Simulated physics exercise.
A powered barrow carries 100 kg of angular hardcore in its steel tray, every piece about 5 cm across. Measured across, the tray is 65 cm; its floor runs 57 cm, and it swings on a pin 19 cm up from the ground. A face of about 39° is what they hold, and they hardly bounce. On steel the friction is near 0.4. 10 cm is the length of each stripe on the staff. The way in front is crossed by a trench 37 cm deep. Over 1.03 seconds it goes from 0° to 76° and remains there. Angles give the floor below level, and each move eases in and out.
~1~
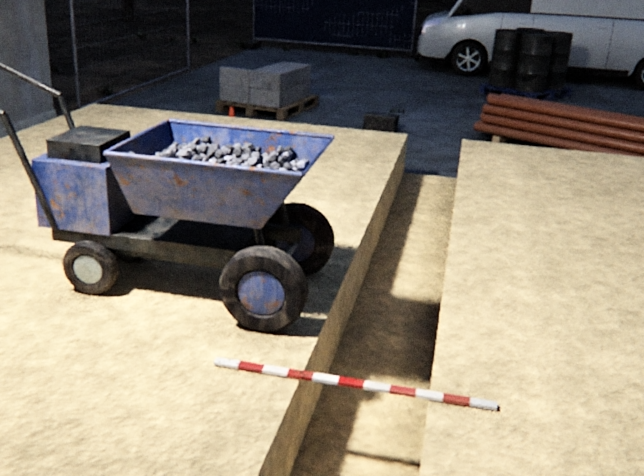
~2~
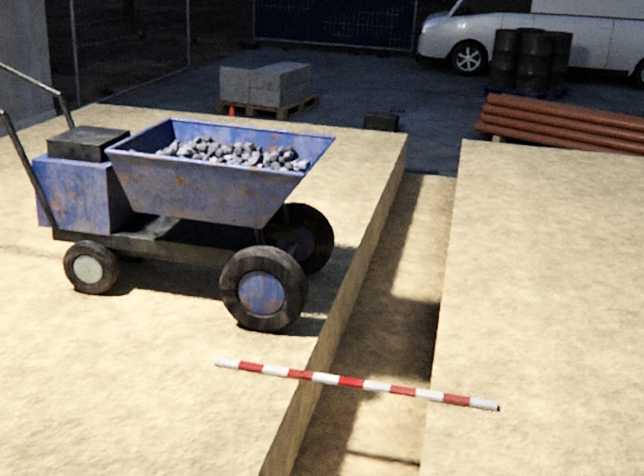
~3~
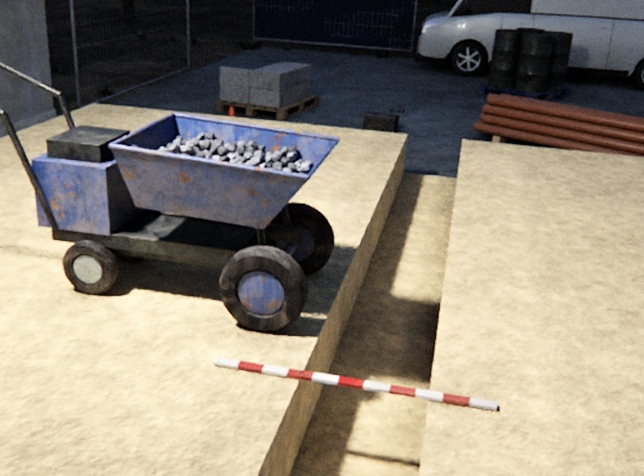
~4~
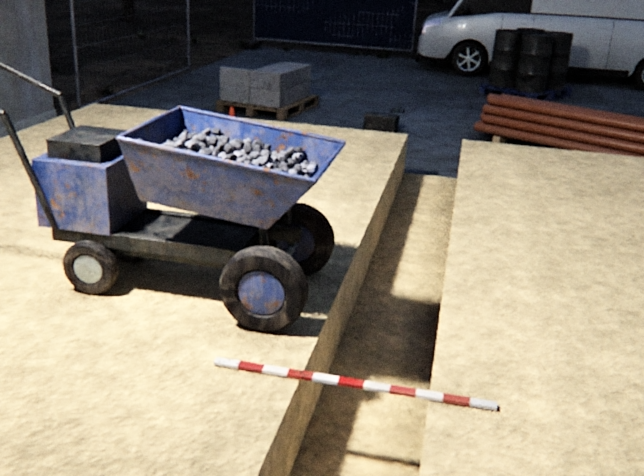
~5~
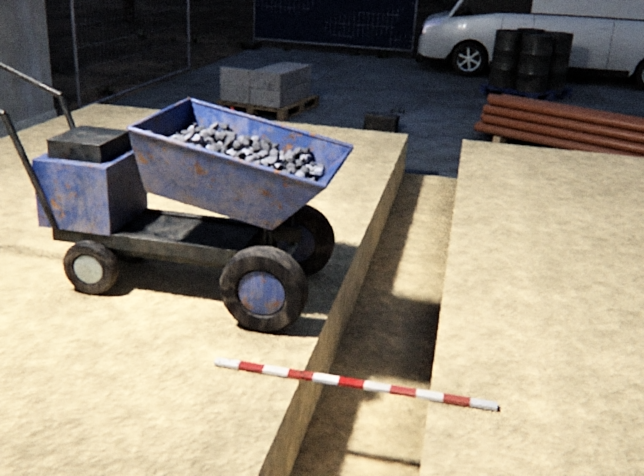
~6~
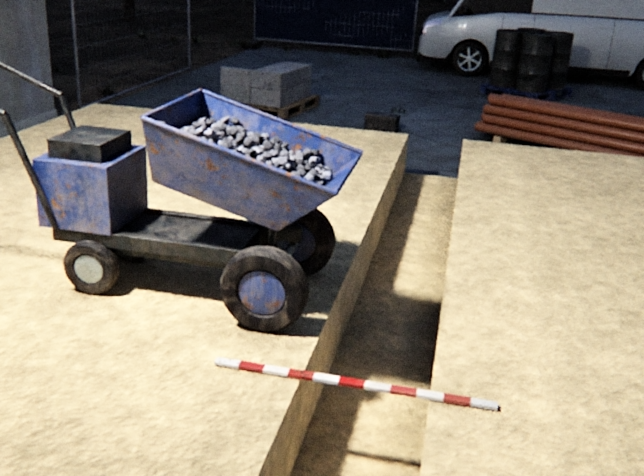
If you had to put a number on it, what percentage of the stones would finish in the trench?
I'd put it at about 69 percent.
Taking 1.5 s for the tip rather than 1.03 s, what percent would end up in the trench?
75 %.
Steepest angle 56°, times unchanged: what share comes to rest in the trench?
In that case near 10 per cent.
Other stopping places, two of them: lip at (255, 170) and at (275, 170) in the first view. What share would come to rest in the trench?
The first gives about 100 percent and the second about 95 percent.
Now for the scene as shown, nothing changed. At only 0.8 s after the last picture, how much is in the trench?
Some 20 per cent.
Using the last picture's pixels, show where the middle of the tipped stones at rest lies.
Look at roughly (419, 368).
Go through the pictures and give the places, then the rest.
In the first picture, the tray is at 0°, its lip at (302, 175); the top of the load is at (226, 150).
In the second picture, the tray is at 1°, its lip at (304, 176); the top of the load is at (227, 149).
In the third picture, lip at (308, 178), floor tilted 3°, highest stones at (223, 146).
In the fourth picture, lip at (316, 182), floor tilted 6°, highest stones at (197, 138).
In the fifth picture, the tray is at 10°, its lip at (325, 187); the top of the load is at (206, 132).
In the sixth picture, lip at (336, 194), floor tilted 16°, highest stones at (209, 124).
Then, 0.5 s after the last picture the floor is at 64°, 100 % in the tray; the foremost stones are at (393, 243).
Then, 0.8 s after the last picture the floor is at 76°, 66 % in the tray, 20 % in the trench, 14 % past the trench; the foremost stones are at (488, 345).
Then, 1.2 s after the last picture the floor is at 76°, 28 % in the tray, 41 % in the trench, 32 % past the trench; the foremost stones are at (590, 358).
Then, 3.1 s after the last picture the floor is at 76°, 0 % in the tray, 69 % in the trench, 31 % past the trench; the foremost stones are at (624, 366).
